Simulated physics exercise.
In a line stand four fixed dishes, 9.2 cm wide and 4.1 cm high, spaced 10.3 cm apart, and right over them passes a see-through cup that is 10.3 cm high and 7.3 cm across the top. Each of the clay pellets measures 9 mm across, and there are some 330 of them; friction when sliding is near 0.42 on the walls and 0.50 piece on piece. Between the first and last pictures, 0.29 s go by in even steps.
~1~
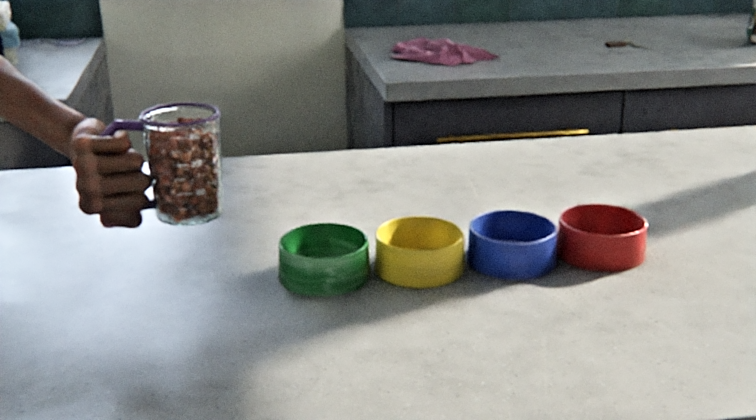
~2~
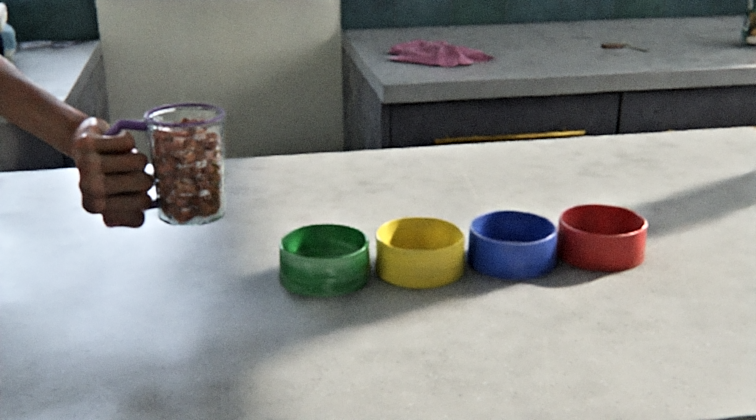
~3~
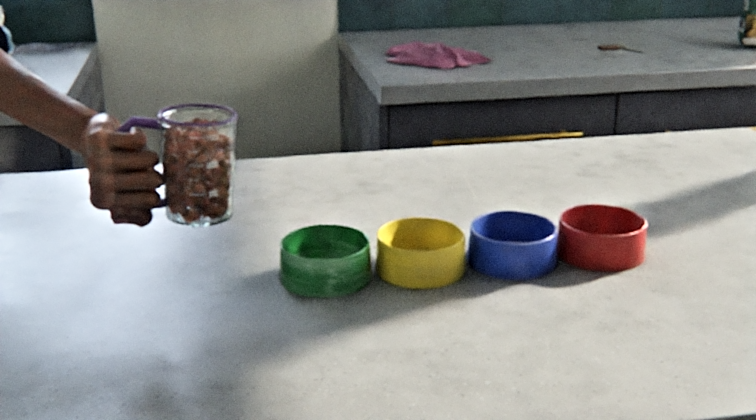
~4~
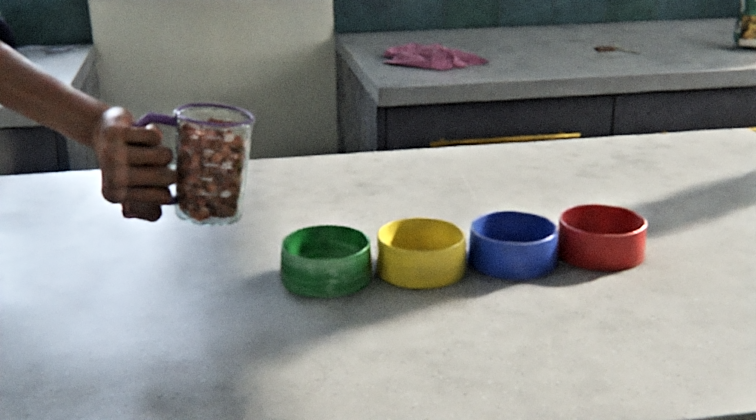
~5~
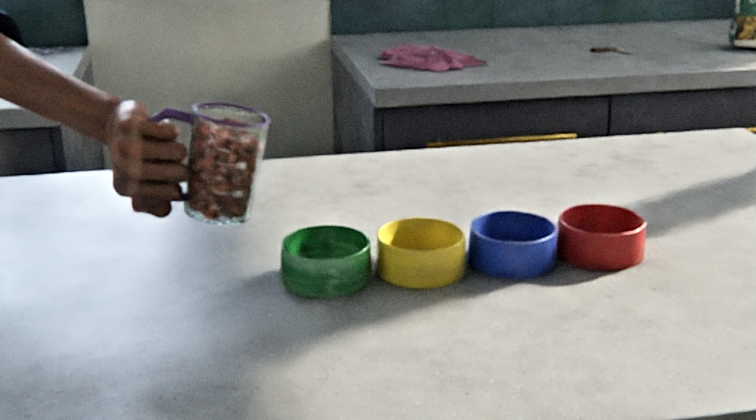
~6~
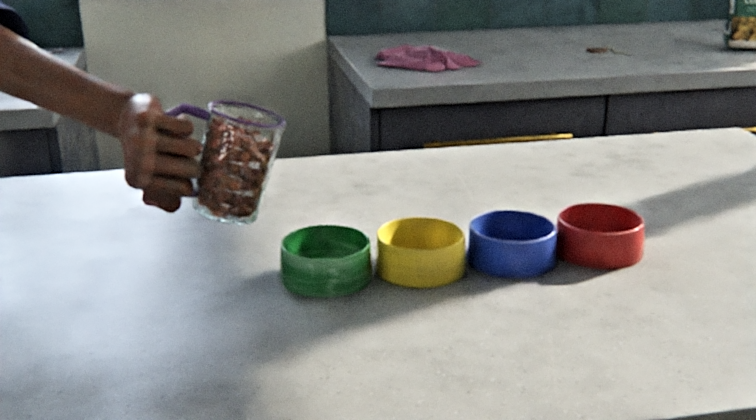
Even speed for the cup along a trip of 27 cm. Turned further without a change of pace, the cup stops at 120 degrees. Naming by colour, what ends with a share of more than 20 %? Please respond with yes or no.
Red no, blue yes, green no, yellow no, counter no.
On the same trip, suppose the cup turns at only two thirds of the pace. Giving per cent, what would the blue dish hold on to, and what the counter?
Shares: Blue 100, counter 0.
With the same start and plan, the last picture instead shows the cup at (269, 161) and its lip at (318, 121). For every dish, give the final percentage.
In the end red holds 0, blue holds 100, green holds 0, yellow holds 0.
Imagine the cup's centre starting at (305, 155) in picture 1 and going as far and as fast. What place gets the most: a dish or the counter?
The biggest share goes to red.
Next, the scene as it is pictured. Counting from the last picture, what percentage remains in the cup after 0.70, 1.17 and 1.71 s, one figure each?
Around 100 per cent at the first moment, 90 at the second and 15 at the third.
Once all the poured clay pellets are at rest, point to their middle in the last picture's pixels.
In the last view, approximately (510, 236).
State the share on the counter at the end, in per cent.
Estimate: Close to 0 %.
Then, 0.70 s after the last picture, tilt 64 degrees; cup holds 100 %.
Then, 1.17 s after the last picture, tilt 97 degrees; cup holds 90 %, blue 5 %.
Then, 1.71 s after the last picture, tilt 120 degrees; cup holds 15 %, blue 85 %.
In the end, red 0 %, blue 100 %, green 0 %, yellow 0 %, counter 0 %.
